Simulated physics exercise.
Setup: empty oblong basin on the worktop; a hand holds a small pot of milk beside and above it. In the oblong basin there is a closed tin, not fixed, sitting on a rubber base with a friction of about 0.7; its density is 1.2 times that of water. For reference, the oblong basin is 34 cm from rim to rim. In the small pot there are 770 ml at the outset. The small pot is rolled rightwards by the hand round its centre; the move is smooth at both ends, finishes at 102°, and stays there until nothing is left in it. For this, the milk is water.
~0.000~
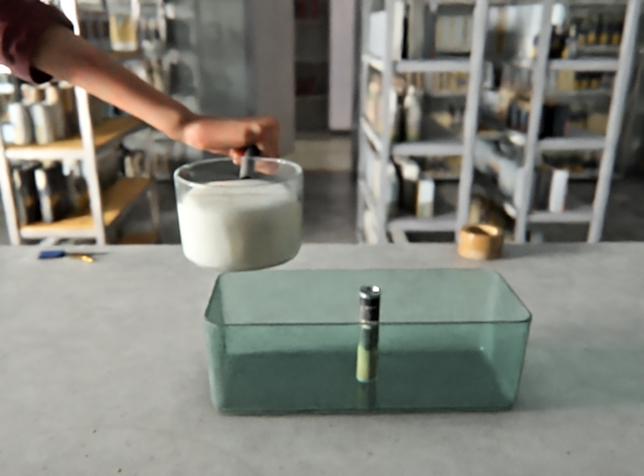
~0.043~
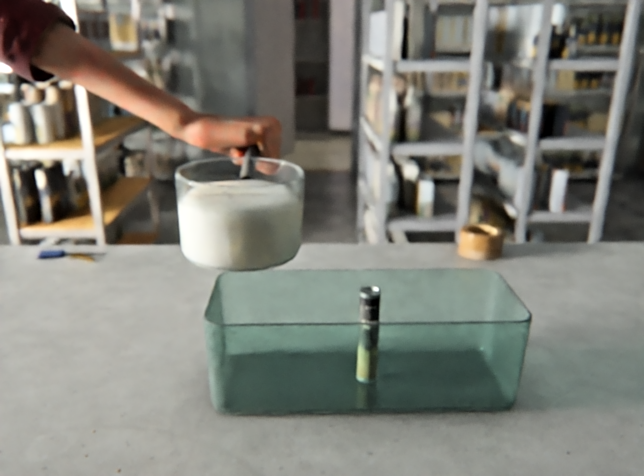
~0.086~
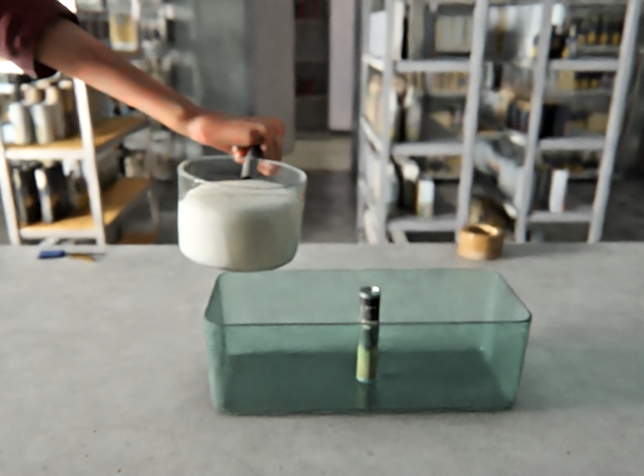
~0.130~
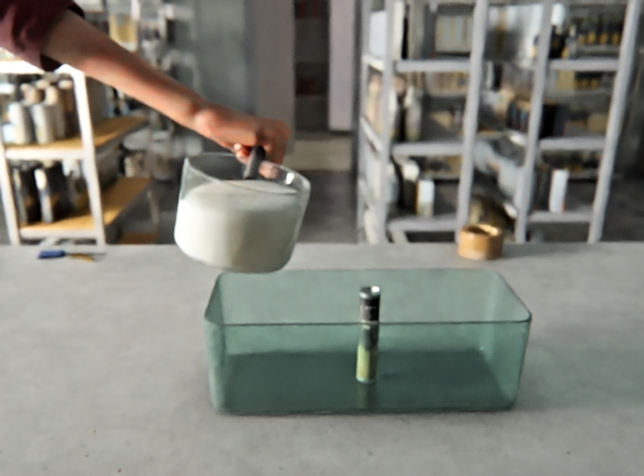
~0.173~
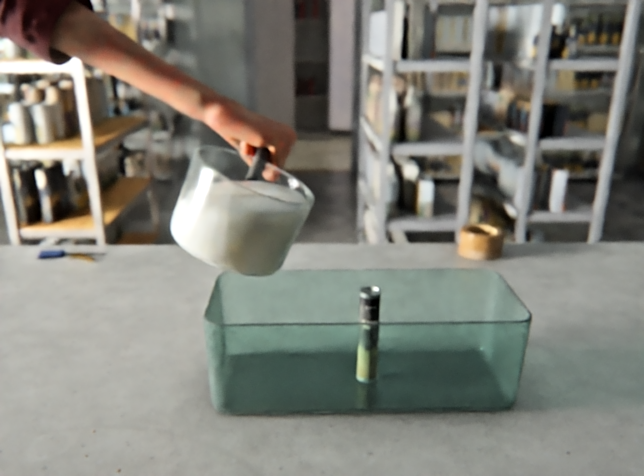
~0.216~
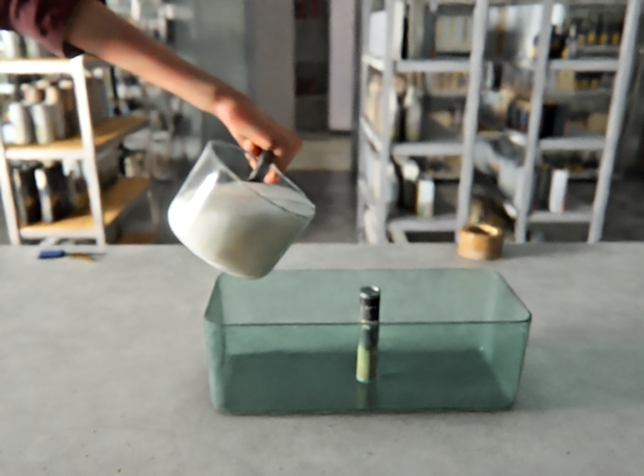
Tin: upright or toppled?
Toppled.
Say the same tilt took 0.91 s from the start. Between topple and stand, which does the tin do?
The tin tumbles.
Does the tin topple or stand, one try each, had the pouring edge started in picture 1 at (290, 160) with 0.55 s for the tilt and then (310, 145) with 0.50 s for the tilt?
Run one: It tumbles. Run two: It tumbles.
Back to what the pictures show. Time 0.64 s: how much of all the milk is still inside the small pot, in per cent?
Roughly 12 percent remains.
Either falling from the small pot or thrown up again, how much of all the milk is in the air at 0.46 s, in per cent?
Estimate: Some 28 % of the total.
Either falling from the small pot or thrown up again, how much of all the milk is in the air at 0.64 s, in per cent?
It comes to some 6 percent of the total.
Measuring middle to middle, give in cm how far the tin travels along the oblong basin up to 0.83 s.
Around 6 centimetres.
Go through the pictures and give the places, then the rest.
In the first picture, it leans 0°; its right rim is at (302, 173); the milk meets the walls at (183, 193) and (300, 193); the oblong basin's rim runs from (211, 297) to (514, 294); the tin's top is at (370, 295).
In the second picture, it leans 2°; its right rim is at (303, 175); the milk meets the walls at (184, 193) and (300, 194).
In the third picture, it leans 6°; its right rim is at (306, 180); the milk meets the walls at (185, 192) and (302, 194).
In the fourth picture, it leans 14°; its right rim is at (310, 188); the milk meets the walls at (185, 193) and (304, 196).
In the fifth picture, it leans 24°; its right rim is at (313, 200); the milk meets the walls at (183, 196) and (309, 198).
In the sixth picture, it leans 35°; its right rim is at (313, 214); the milk meets the walls at (180, 195) and (315, 205).
Then, 0.46 s in, the tilt is 97° and 43 per cent is still to pour; the tin stands where it began.
Then, 0.64 s in, the tilt is 102° and 12 per cent is still to pour; the tin leans 7°.
Then, 0.83 s in, the tilt is 102° and 2 per cent is still to pour; the tin leans 48°.
Then, 1.04 s in, the tilt is 102° and 0 per cent is still to pour; the tin lies on its side.
Finally, the tin lies on its side.
